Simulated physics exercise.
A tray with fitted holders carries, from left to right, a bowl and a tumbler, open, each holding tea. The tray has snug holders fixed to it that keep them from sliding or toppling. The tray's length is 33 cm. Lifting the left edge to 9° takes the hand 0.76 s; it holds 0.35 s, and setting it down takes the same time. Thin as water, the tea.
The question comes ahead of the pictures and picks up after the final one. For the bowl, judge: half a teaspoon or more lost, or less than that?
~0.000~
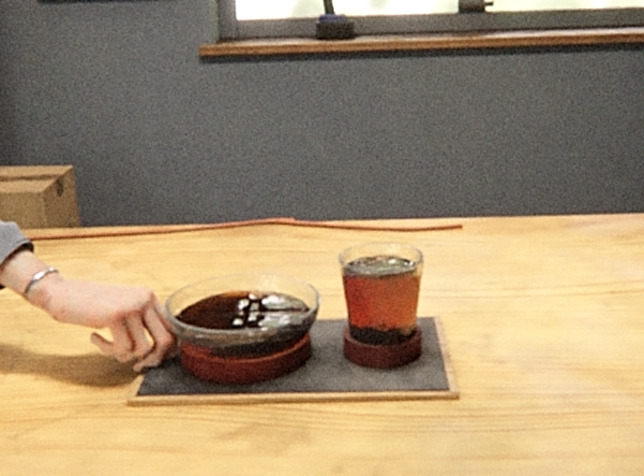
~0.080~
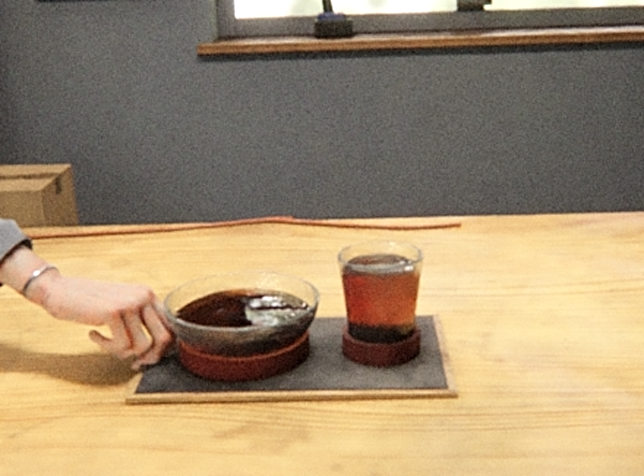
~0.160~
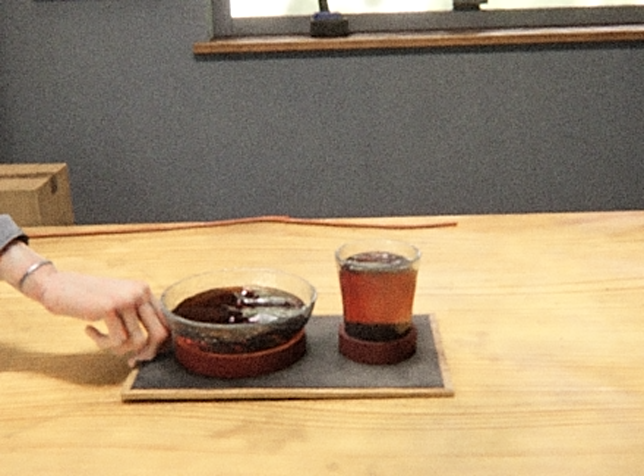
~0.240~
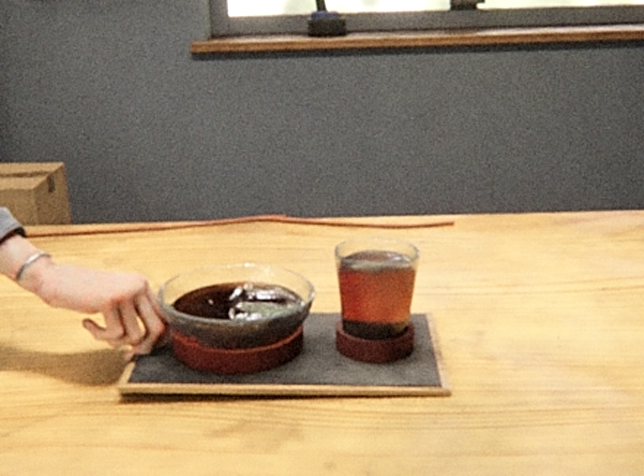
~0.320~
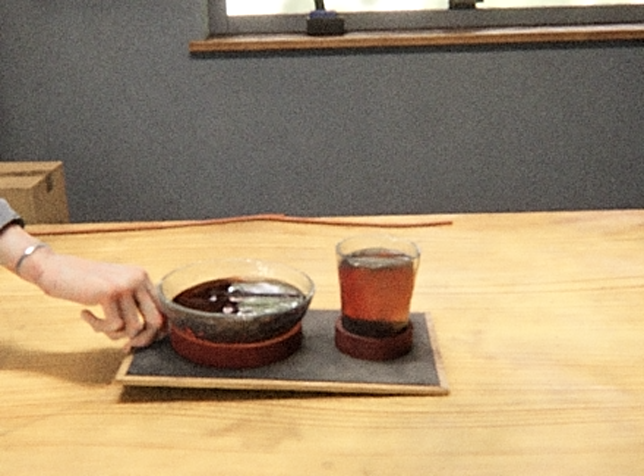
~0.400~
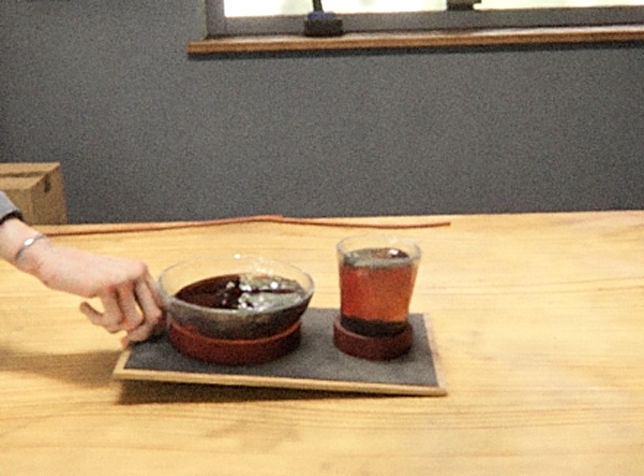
It is going to be okay.
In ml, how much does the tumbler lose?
Estimated volume: Some 0 ml.
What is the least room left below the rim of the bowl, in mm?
3 mm.
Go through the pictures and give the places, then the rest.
In the first picture, it slopes 0°; bowl, level (175, 314) left, (314, 311) right, rim (320, 301); tumbler, level (343, 266) left, (419, 264) right, rim (423, 257); the tea in the bowl stands 14 mm below the rim.
In the second picture, it slopes 0°; bowl, level (174, 312) left, (312, 309) right.
In the third picture, it slopes 1°; bowl, level (171, 309) left, (309, 307) right.
In the fourth picture, it slopes 2°; bowl, level (169, 303) left, (307, 304) right.
In the fifth picture, it slopes 3°; bowl, level (169, 299) left, (308, 298) right.
In the sixth picture, it slopes 5°; bowl, level (171, 295) left, (309, 294) right; tumbler, level (340, 258) left, (416, 258) right.
Then, 0.83 s in, the slope is 9°; losses from the left are 0, 0 ml.
Then, 1.26 s in, the slope is 8°; losses from the left are 0, 0 ml.
Then, 1.69 s in, the slope is 1°; losses from the left are 0, 0 ml.
Then, 2.12 s in, the slope is 0°; losses from the left are 0, 0 ml.
Finally, losses from the left are 0, 0 ml.
